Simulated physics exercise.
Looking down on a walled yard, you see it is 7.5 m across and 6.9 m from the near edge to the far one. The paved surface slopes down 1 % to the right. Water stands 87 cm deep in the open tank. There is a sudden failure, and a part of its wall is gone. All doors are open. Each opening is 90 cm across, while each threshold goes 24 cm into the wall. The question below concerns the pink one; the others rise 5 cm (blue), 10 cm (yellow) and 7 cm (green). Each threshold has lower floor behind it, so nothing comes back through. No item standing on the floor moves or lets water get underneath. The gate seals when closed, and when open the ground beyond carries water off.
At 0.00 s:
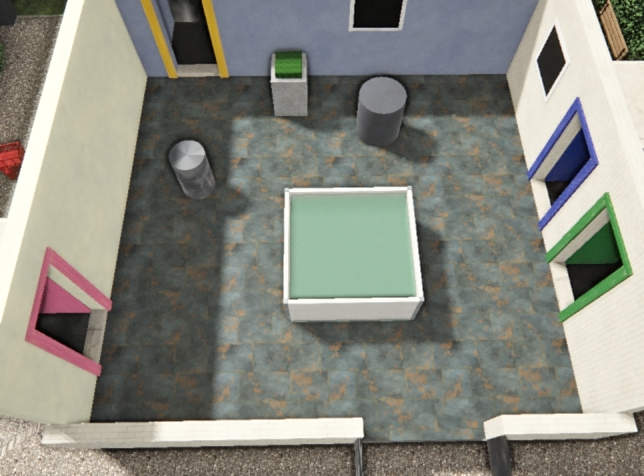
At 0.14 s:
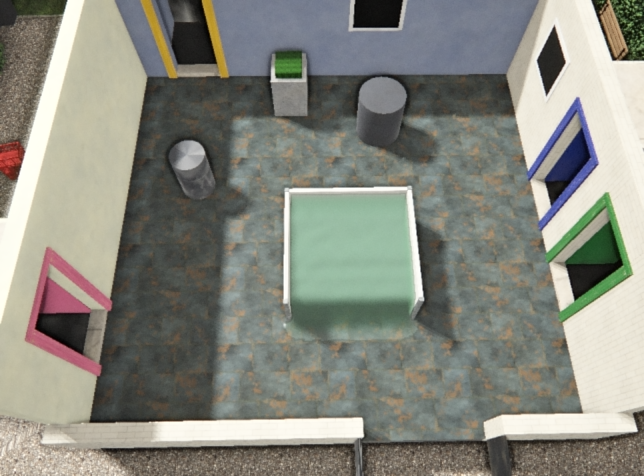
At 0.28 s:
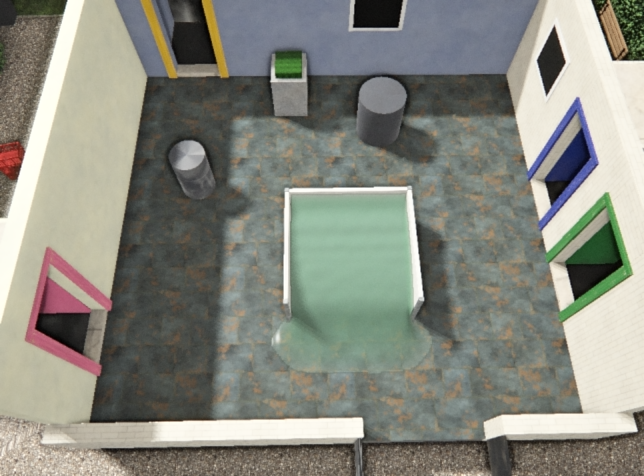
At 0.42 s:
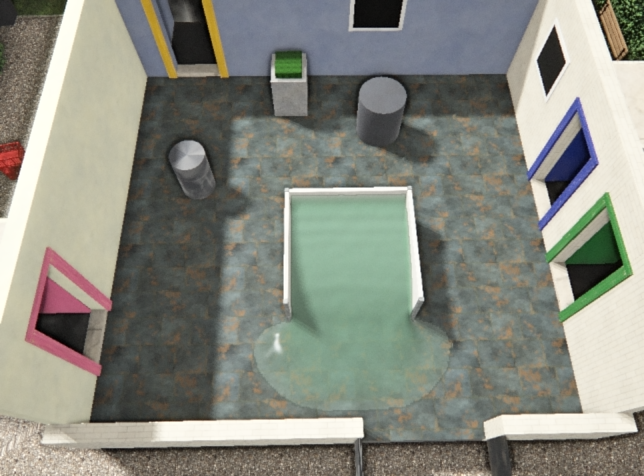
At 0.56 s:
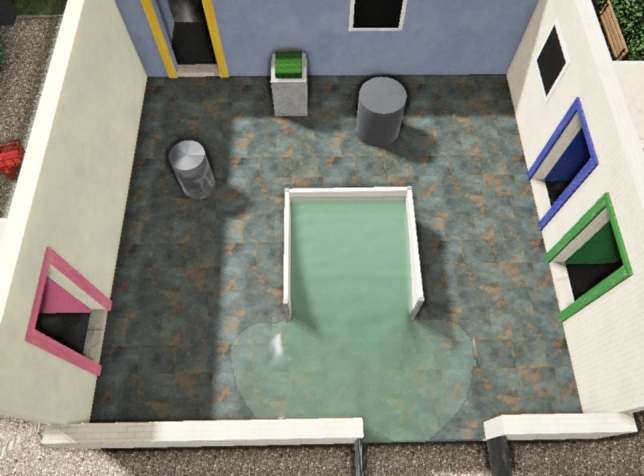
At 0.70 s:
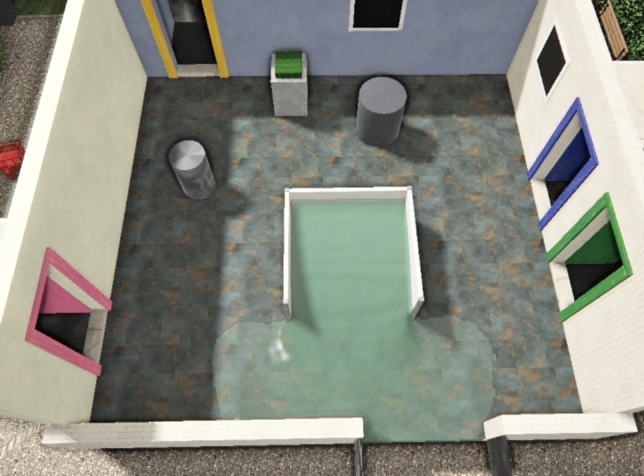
The clip shows a walled yard with a white-sided tank of green water at its centre; the near side disappears, and water pours out across the paved floor, spreading left and right towards the low near wall.
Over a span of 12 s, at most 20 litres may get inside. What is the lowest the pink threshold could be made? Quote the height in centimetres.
Around 16 cm high.
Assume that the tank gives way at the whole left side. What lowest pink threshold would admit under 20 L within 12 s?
With that break, close to 28 cm.
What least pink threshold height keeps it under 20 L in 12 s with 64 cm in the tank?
Some 10.5 cm.
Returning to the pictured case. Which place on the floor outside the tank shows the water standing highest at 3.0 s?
Around (89, 429).
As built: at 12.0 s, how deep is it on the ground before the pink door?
Lab note: Depth approx. 1.0 cm.
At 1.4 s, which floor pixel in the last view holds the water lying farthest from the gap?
In the last picture, around (101, 429).
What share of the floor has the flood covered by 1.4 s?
Some 15 in a hundred.
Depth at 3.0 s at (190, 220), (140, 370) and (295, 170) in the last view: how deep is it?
Approx. 0 / 9 / 0 cm.
After 1.4 s water covers 15 % of the floor, deepest (53 cm) near (342, 424); it has not reached the pink door.
After 3.0 s water covers 30 % of the floor, deepest (28 cm) near (89, 429); 20 cm at the pink door, 28 litres in over its 10 cm threshold.
After 12.0 s water covers 95 % of the floor, deepest (10 cm) near (519, 154); 1 cm at the pink door, 65 litres in over its 10 cm threshold.
At the pink door as built, the water arrived by 2.0 s and peaked near 21 cm at 2.6 s.
Run again over the same 12 s with other heights there, 30 litres in over 14 cm, 9 litres over 18.5 cm. The limit of 20 litres is kept from about 16 cm up.
